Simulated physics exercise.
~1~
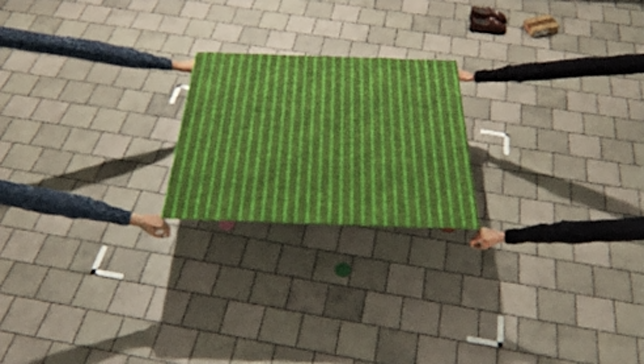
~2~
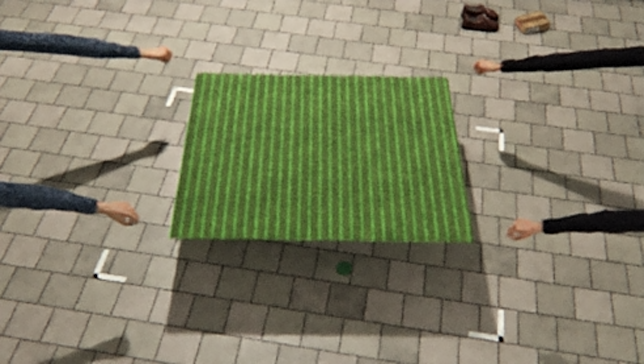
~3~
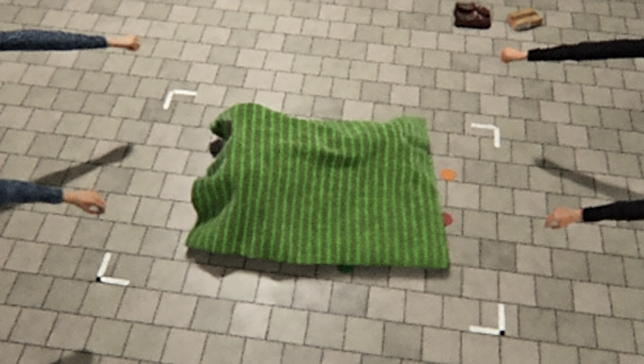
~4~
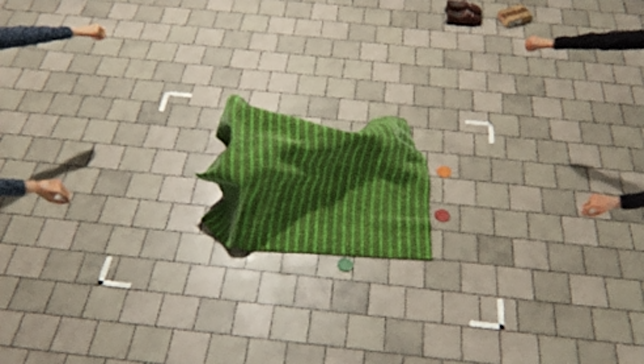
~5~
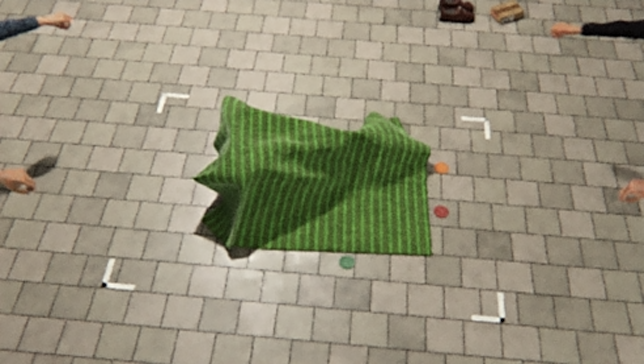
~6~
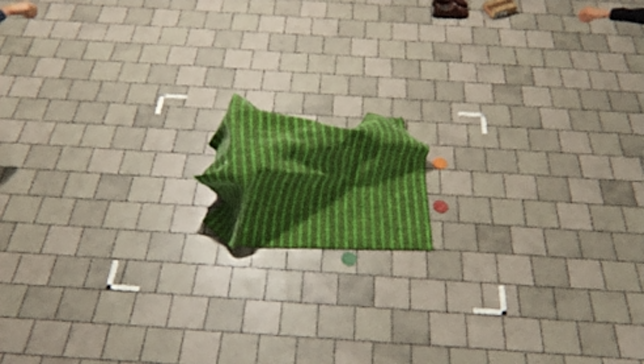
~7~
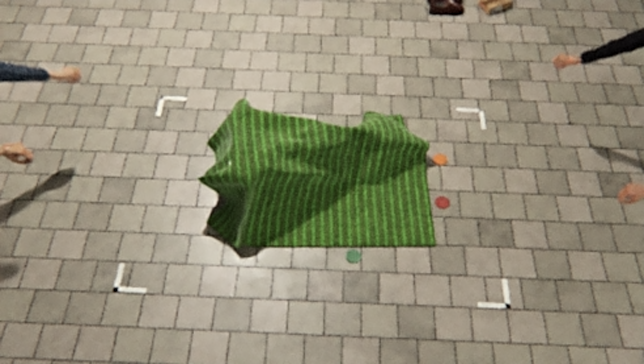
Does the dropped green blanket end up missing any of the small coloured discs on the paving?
Yes, it misses three of them, as the green, red and orange discs lie in the open beside the crumpled blanket. The pink one ends up hidden under the cloth.
